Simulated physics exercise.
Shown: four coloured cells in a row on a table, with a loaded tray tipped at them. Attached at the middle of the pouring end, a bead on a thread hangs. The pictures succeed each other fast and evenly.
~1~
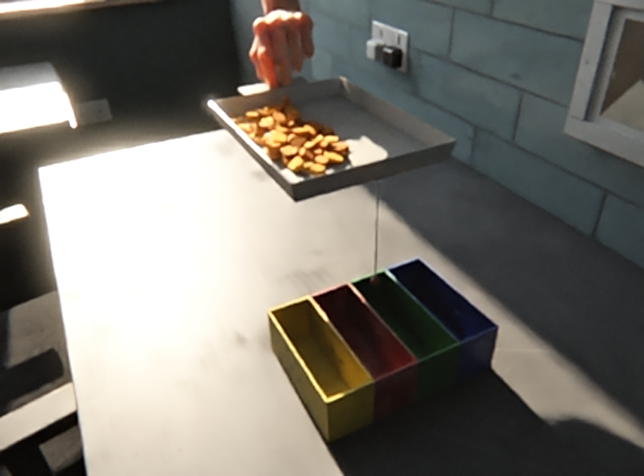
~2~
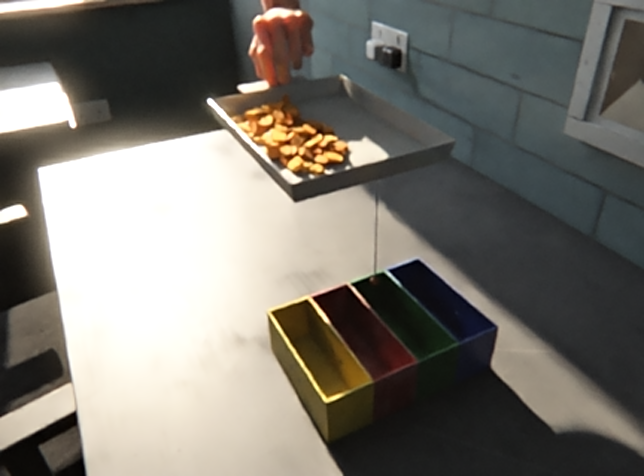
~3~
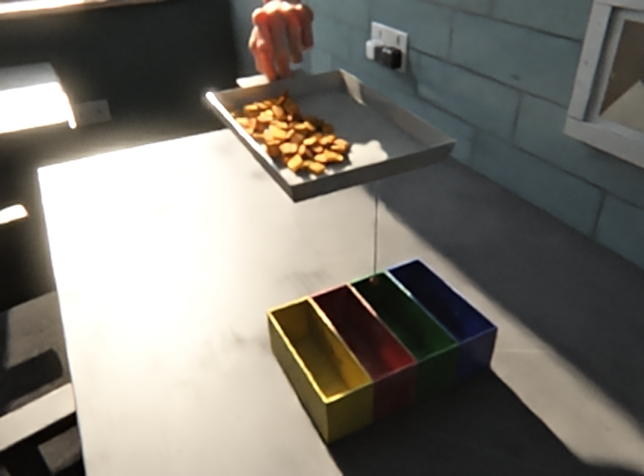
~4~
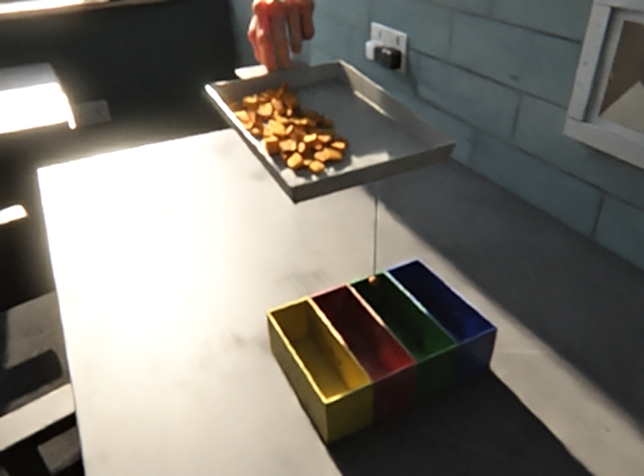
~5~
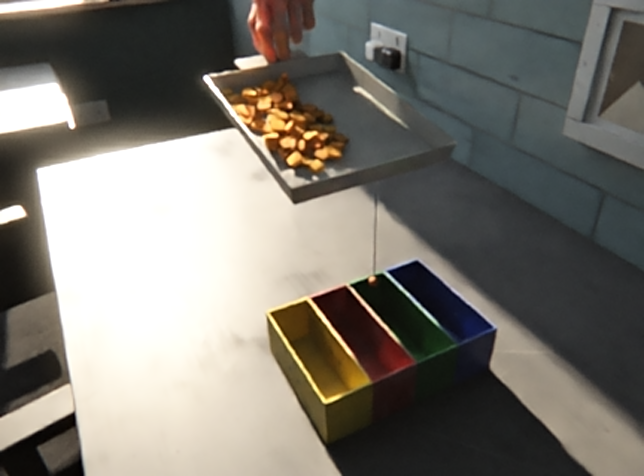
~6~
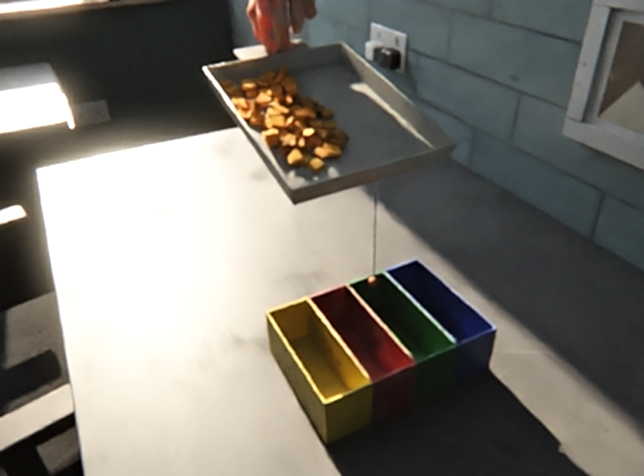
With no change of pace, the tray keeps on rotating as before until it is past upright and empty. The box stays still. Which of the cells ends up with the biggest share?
Red.
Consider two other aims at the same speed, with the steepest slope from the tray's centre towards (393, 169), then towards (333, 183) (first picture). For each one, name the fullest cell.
Case 1 - the cell in blue. Case 2 - the yellow one.
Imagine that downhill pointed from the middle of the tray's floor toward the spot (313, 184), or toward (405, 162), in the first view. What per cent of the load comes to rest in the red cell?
10 %, give or take, and then 0 %.
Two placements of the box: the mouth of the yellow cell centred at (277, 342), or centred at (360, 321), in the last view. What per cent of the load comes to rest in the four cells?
It comes to about 90 per cent the first time and about 60 per cent the second.
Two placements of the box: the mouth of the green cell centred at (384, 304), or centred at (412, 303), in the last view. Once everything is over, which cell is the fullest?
So it's the cell in red for the first shift and the yellow one for the second.
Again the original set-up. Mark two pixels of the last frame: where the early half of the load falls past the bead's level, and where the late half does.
It passes near (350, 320) first and then near (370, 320).
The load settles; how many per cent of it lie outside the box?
Result: Near 0 % of the load.
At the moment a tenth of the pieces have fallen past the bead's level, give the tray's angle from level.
Roughly 95 degrees at that moment.
Shortly afterwards, tray tipped steeply; the whole lot on the tray.
Next, tray tipped right over; all but a few on the tray; only a few in the yellow cell.
Some moments later, tray tipped past a quarter turn; near a third in the red cell; near a quarter in the yellow cell; near a quarter in the green cell; a little in the blue cell; only a few falling or outside the box.
In the end, tray tipped past a quarter turn; near a third in the red cell; near a quarter in the yellow cell; near a quarter in the green cell; a little in the blue cell; only a few outside the box.
